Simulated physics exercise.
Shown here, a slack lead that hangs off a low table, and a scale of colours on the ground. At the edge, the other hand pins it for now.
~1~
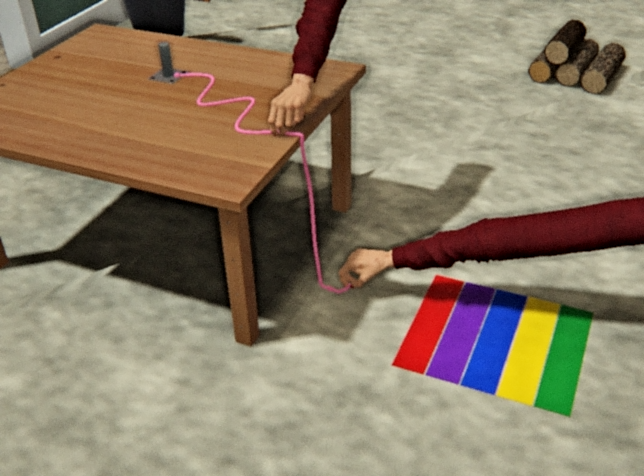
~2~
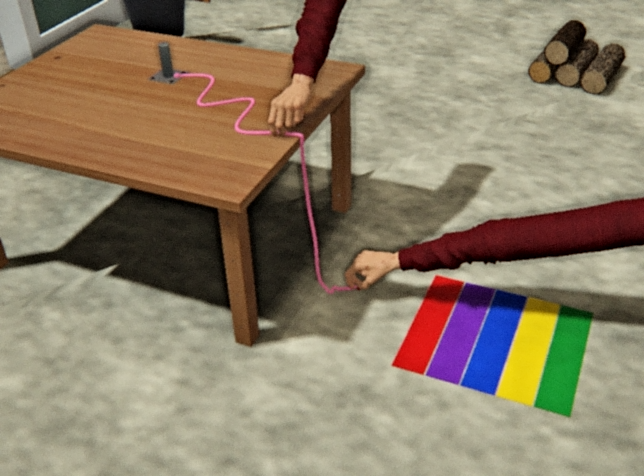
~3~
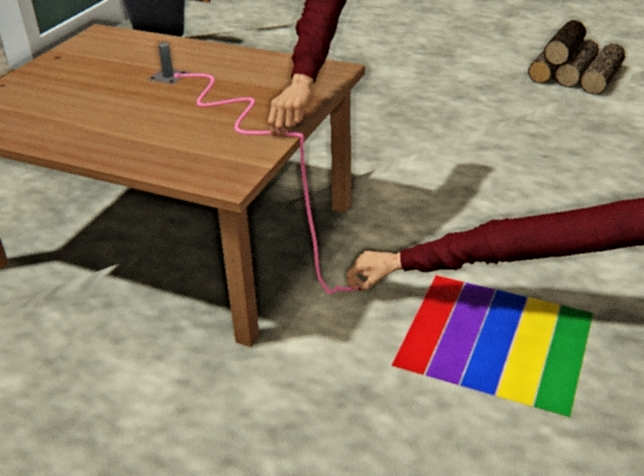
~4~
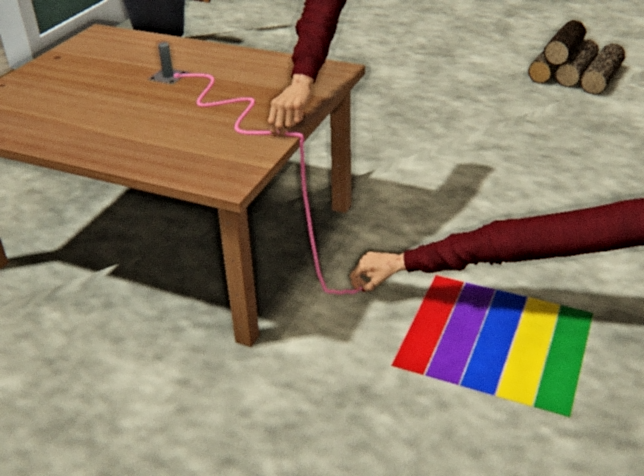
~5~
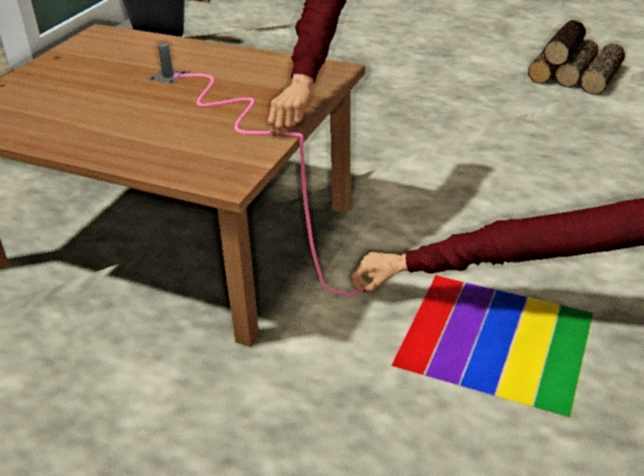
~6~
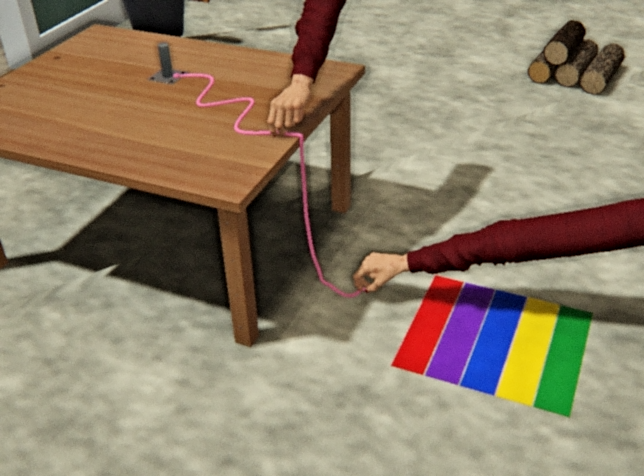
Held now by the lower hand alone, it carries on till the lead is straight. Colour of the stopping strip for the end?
Green.
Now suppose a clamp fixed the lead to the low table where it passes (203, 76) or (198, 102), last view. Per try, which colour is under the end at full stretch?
Going one at a time, you'd get green and then yellow.
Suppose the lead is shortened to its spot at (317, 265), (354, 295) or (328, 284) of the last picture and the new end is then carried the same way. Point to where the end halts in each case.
Roughly (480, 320), (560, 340), (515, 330).
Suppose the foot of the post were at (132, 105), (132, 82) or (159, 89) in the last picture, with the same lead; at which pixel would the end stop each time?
First (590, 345), then (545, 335), and last (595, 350).
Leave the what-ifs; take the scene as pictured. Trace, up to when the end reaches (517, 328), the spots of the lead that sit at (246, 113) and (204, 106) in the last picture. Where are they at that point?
(309, 128) for the first, (249, 105) for the second.
A little later, end near (518, 328); over yellow.
Next, end near (555, 338); over green.
When it is tight, end near (577, 344); over green. It halts on the green strip.
